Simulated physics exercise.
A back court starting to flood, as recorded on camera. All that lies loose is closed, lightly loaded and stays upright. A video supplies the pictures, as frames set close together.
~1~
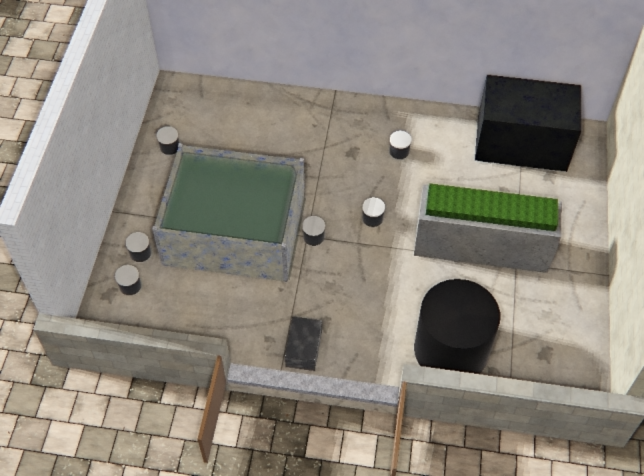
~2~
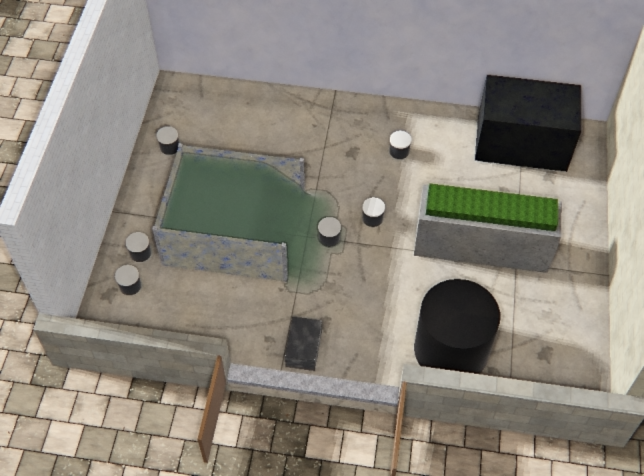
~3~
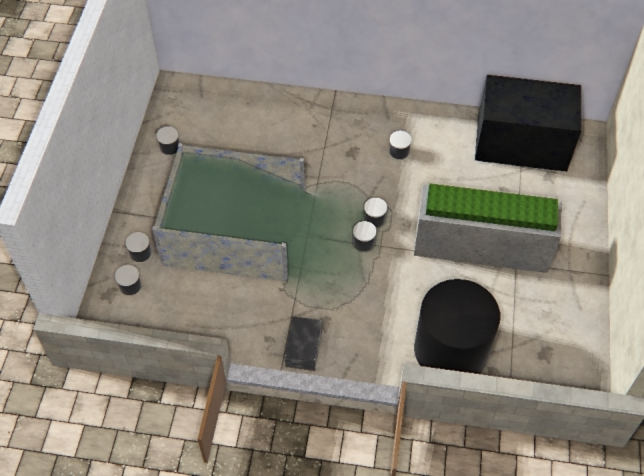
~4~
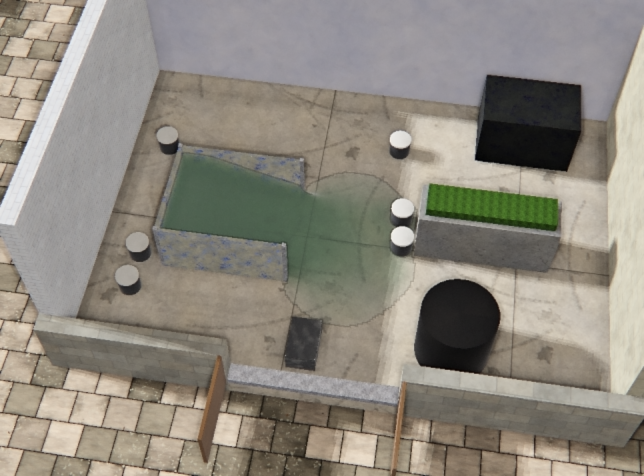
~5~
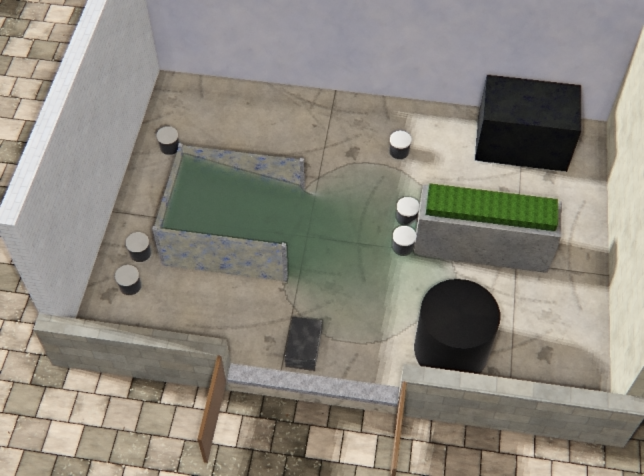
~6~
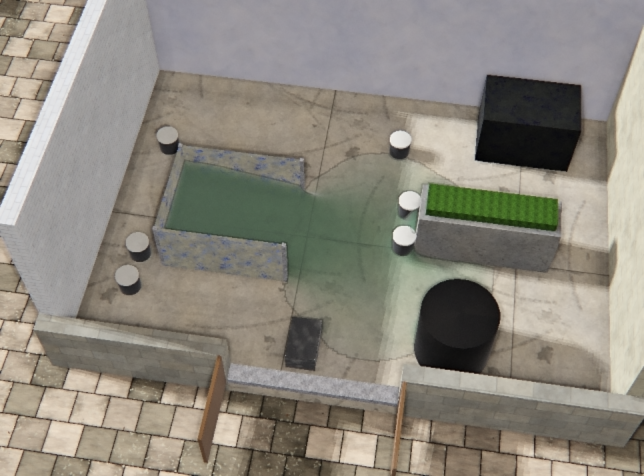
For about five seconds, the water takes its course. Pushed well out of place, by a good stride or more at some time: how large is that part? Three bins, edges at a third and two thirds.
Mid band.
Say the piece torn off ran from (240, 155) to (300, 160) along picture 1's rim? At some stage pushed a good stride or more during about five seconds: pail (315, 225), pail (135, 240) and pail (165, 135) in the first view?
The first: Never got that far; the second: Got that far; the third: Got that far.
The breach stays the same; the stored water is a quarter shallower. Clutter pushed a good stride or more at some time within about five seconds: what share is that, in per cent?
I'd put it near 40 per cent of the loose things.
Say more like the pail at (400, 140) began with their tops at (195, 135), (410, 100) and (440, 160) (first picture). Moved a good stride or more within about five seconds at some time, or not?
Here's the rundown: Never gets far, sent far off, and finally sent far off.
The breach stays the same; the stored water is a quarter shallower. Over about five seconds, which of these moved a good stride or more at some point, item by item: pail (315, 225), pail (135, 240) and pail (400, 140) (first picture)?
Object 1: Covered it. Object 2: Didn't cover it. Object 3: Covered it.
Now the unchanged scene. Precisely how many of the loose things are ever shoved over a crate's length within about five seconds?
The total is 3.
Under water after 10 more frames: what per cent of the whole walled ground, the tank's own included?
Something like 55 in a hundred.
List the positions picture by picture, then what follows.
In the first picture, a pail at (314, 225) rests on the ground; a pail at (374, 207), on the bottom; 0 of 7 have shifted.
In the second picture, a pail at (330, 226), on the bottom, close to its start; a pail at (374, 207), on the bottom; 1 of 7 have shifted.
In the third picture, a pail at (365, 231), on the bottom, a stride from its start; a pail at (376, 207) rests on the ground, close to its start; 1 of 7 have shifted.
In the fourth picture, a pail at (403, 236) rests on the ground, a stride from its start; a pail at (403, 208), on the bottom, a stride from its start; 2 of 7 have shifted.
In the fifth picture, a pail at (405, 235) floats, a stride from its start; a pail at (408, 206) floats, a stride from its start; 2 of 7 have shifted.
In the sixth picture, a pail at (405, 235) floats, a stride from its start; a pail at (410, 200), afloat, a stride from its start; 2 of 7 have shifted.
A moment on, 2 of 7 are well off their spots; 2 afloat.
Next, 3 of 7 are well off their spots; 3 afloat.
Later, 3 of 7 are well off their spots; 2 afloat.
In the end, 2 of 7 are well off their spots, and 3 have been at some point; 2 afloat.
